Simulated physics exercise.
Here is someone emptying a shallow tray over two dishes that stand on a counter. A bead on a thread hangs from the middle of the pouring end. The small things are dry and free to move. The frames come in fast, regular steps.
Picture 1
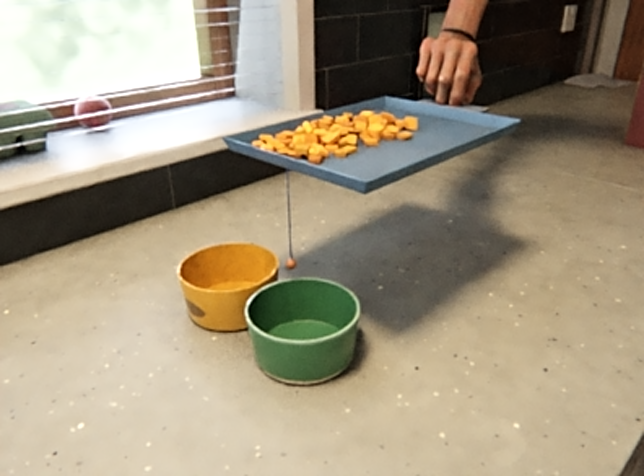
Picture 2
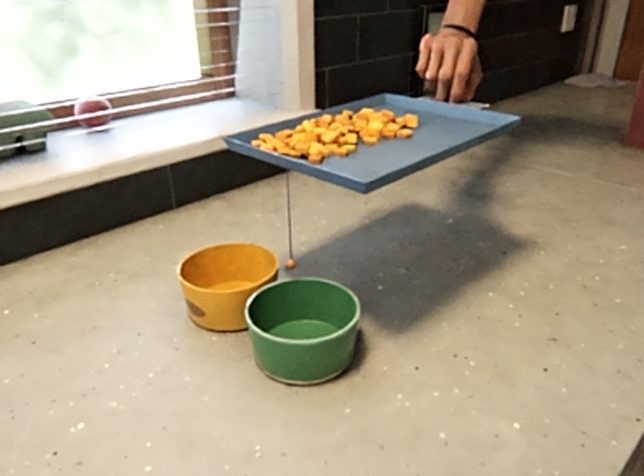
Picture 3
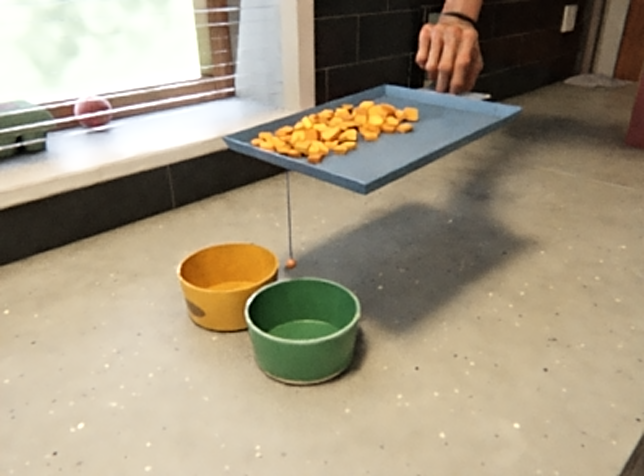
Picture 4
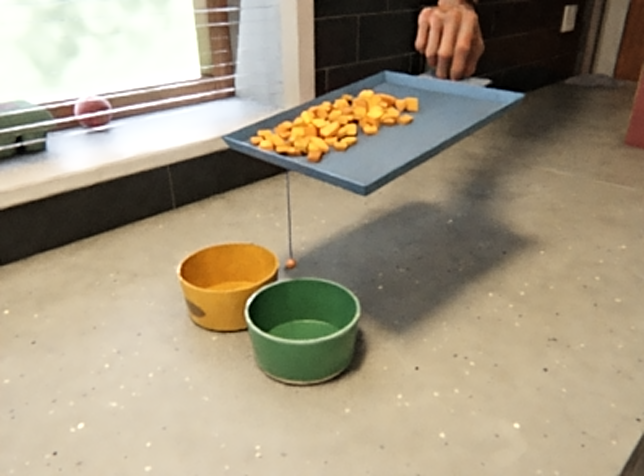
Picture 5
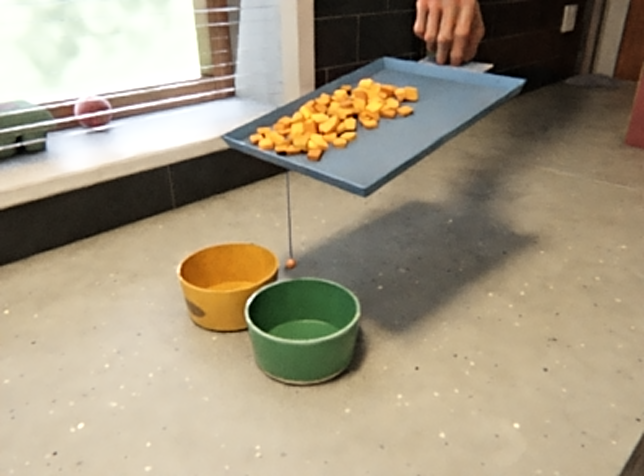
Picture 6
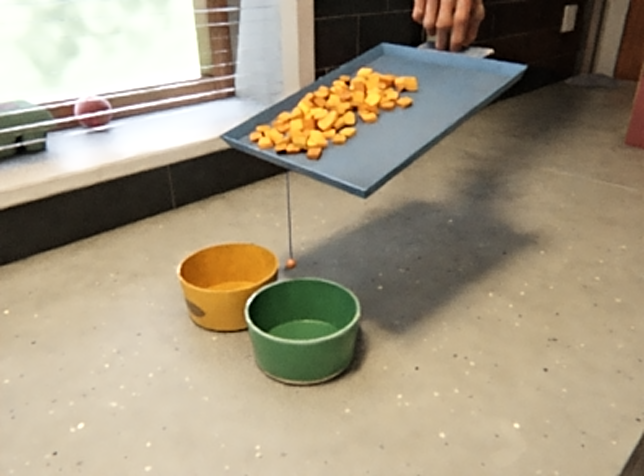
A blue tray of small orange crackers, held by a hand at its far end, hangs level above a speckled grey counter beside a bright window, seen from slightly above. Below it stand a yellow dish at left and a green dish nearer at right, with a bead dangling on a thread. The hand raises the far end, gradually steepening the tray, while the camera stays still.
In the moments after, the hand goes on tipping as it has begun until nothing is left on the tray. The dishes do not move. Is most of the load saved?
In the dishes lies more than half of it.
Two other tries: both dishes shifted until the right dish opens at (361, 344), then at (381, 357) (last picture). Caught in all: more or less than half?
First above a half, then above a half.
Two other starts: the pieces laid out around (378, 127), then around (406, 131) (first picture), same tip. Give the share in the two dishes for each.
The first gives 80 %, the second 80 %.
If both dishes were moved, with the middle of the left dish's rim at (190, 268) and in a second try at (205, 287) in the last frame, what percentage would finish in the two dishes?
Roughly 60 per cent, and 60 per cent.
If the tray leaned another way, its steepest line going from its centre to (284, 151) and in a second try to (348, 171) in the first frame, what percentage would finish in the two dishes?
In turn 90 and 60 in a hundred.
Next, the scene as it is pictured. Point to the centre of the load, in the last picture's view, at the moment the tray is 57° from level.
Around (294, 146).
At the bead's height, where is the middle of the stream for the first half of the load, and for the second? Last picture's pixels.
At about (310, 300), then at (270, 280).
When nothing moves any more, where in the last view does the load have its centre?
Roughly at (292, 345).
Soon after the last picture, tray tipped steeply; nearly all on the tray; a stray few in the air.
A little later, tray tipped right over; about a third on the tray; about a third in the right dish; a stray few in the left dish; a small part outside both; a small part in the air.
Later still, tray tipped past a quarter turn; about two thirds in the right dish; about a quarter in the left dish; about a quarter outside both.
At rest, tray tipped past a quarter turn; about two thirds in the right dish; about a quarter in the left dish; about a quarter outside both.
